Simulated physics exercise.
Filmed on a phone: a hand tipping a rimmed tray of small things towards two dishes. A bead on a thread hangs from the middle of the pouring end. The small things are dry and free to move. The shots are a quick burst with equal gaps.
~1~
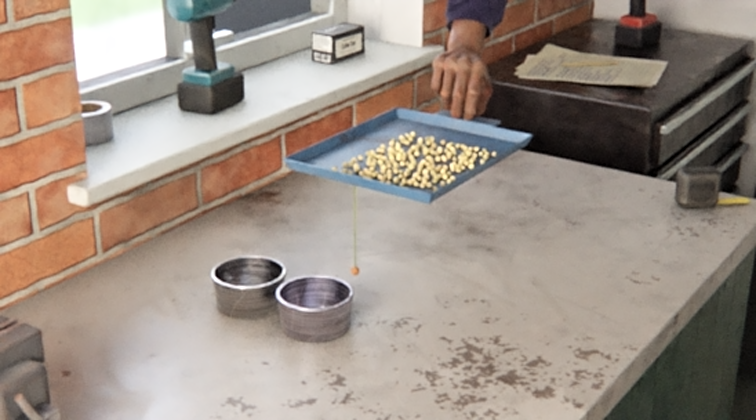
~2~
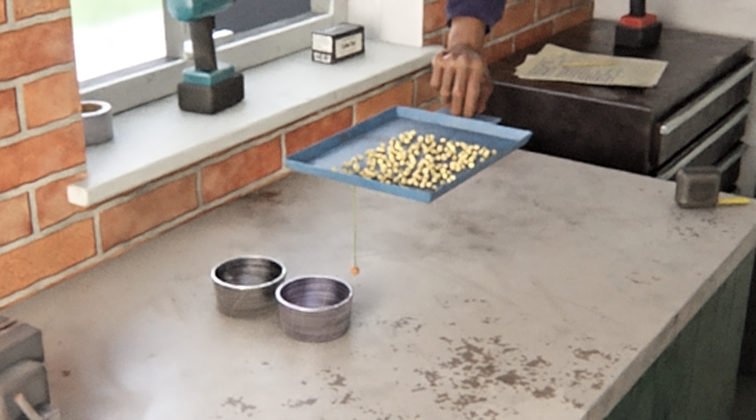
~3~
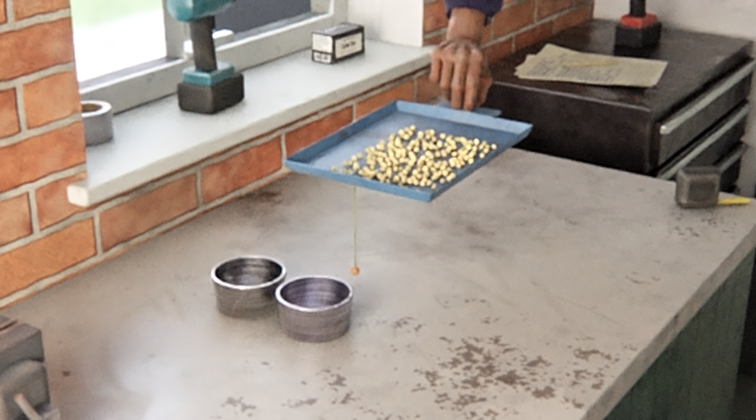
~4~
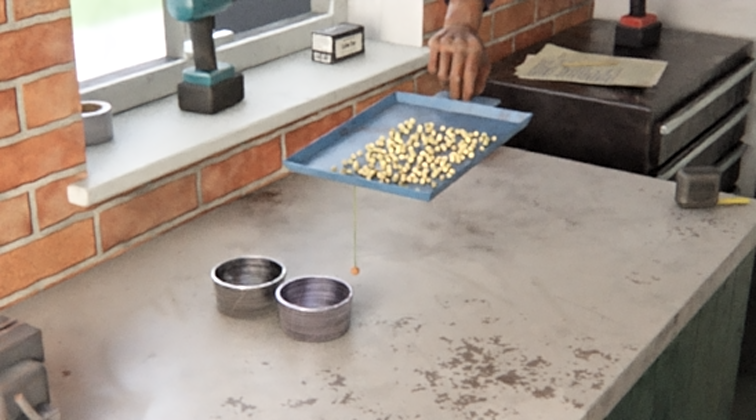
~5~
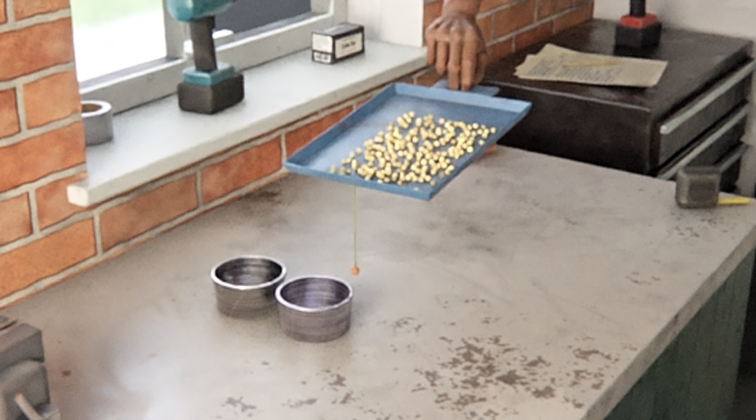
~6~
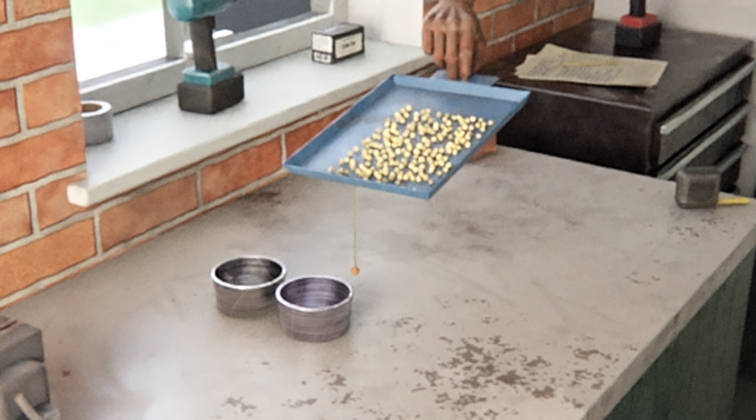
A hand reaches in from the top over a worn grey workbench, seen from above and to one side, beside a brick wall and a window sill holding a teal power tool. It holds a rimmed blue tray of pale yellow beans, an orange bead hanging on a thread beneath, with two dark round dishes below. The hand slowly raises the tray's far side, slanting it slightly towards its left corner, while the camera stays still.
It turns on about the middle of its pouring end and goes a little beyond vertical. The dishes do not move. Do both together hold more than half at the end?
In the dishes lies more than half of it.
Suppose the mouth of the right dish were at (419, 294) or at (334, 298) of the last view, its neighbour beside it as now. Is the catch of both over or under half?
First less than half, then over half.
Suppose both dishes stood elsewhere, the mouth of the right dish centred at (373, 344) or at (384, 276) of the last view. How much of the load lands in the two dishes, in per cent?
Roughly 0 per cent, and 0 per cent.
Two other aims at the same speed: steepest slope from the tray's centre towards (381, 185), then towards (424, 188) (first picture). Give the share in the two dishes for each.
Roughly 10 per cent, and 0 per cent.
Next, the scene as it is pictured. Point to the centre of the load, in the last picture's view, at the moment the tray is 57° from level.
Near (351, 176).
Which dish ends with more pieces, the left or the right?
Fuller: Right.
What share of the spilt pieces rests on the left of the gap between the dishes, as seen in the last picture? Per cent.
Roughly 20 in a hundred.
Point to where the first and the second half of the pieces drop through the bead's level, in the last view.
Around (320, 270) and then (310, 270).
Soon, tray tipped steeply; nearly all on the tray; a stray few in the right dish; a stray few in the left dish; a stray few outside both; a stray few in the air.
A while on, tray tipped right over; about half in the right dish; a small part in the left dish; about a quarter outside both; a small part in the air.
Towards the end, tray tipped past a quarter turn; about half in the right dish; about a quarter in the left dish; about a third outside both.
Finally, tray tipped past a quarter turn; about half in the right dish; about a quarter in the left dish; about a third outside both.
